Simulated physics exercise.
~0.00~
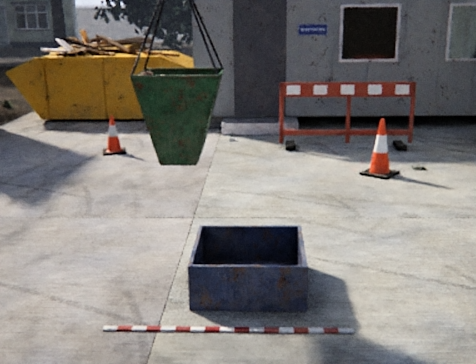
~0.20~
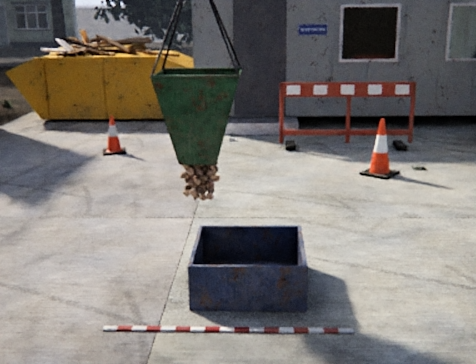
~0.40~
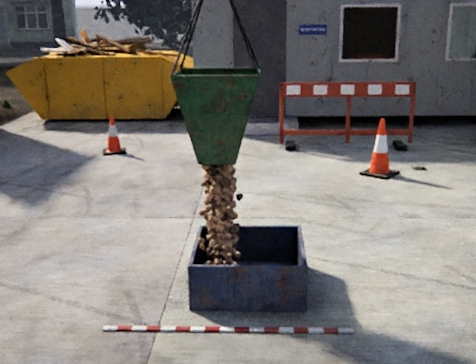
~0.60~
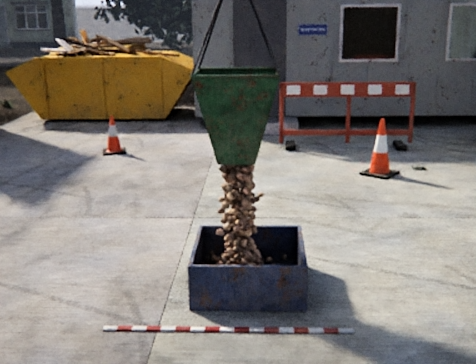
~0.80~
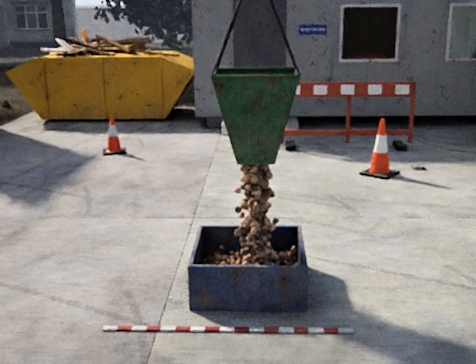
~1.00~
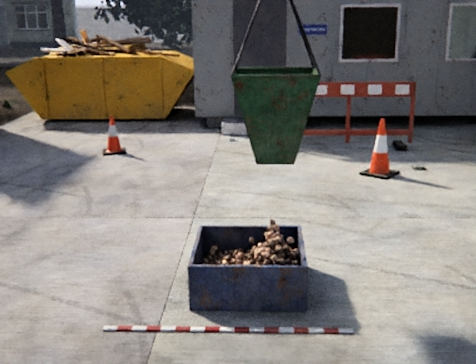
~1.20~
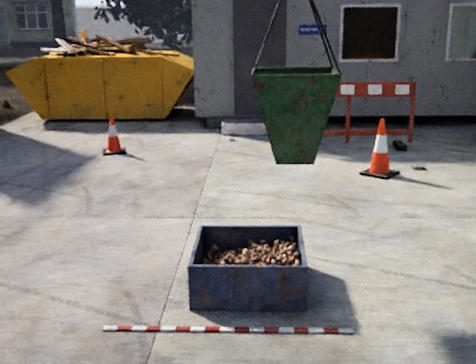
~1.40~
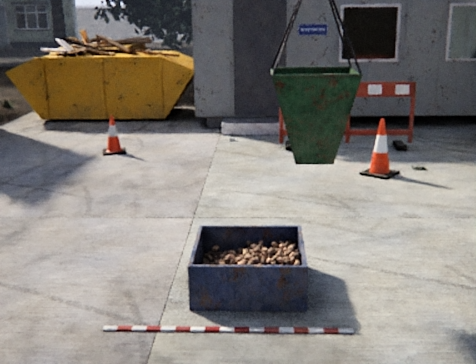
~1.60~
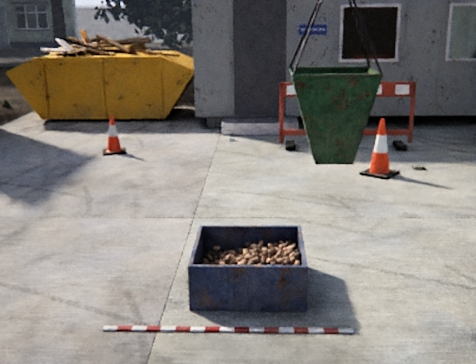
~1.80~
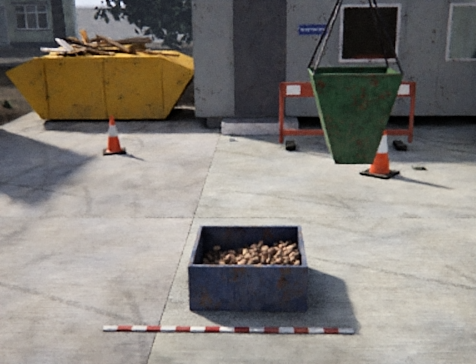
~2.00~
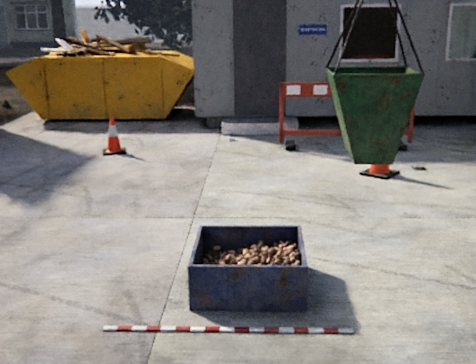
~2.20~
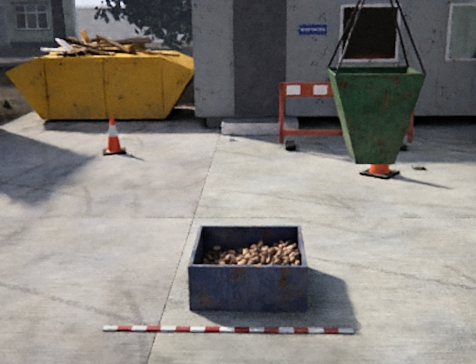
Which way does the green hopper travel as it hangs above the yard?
The green hopper travels to the right, passing over the blue bin and stopping beyond it.
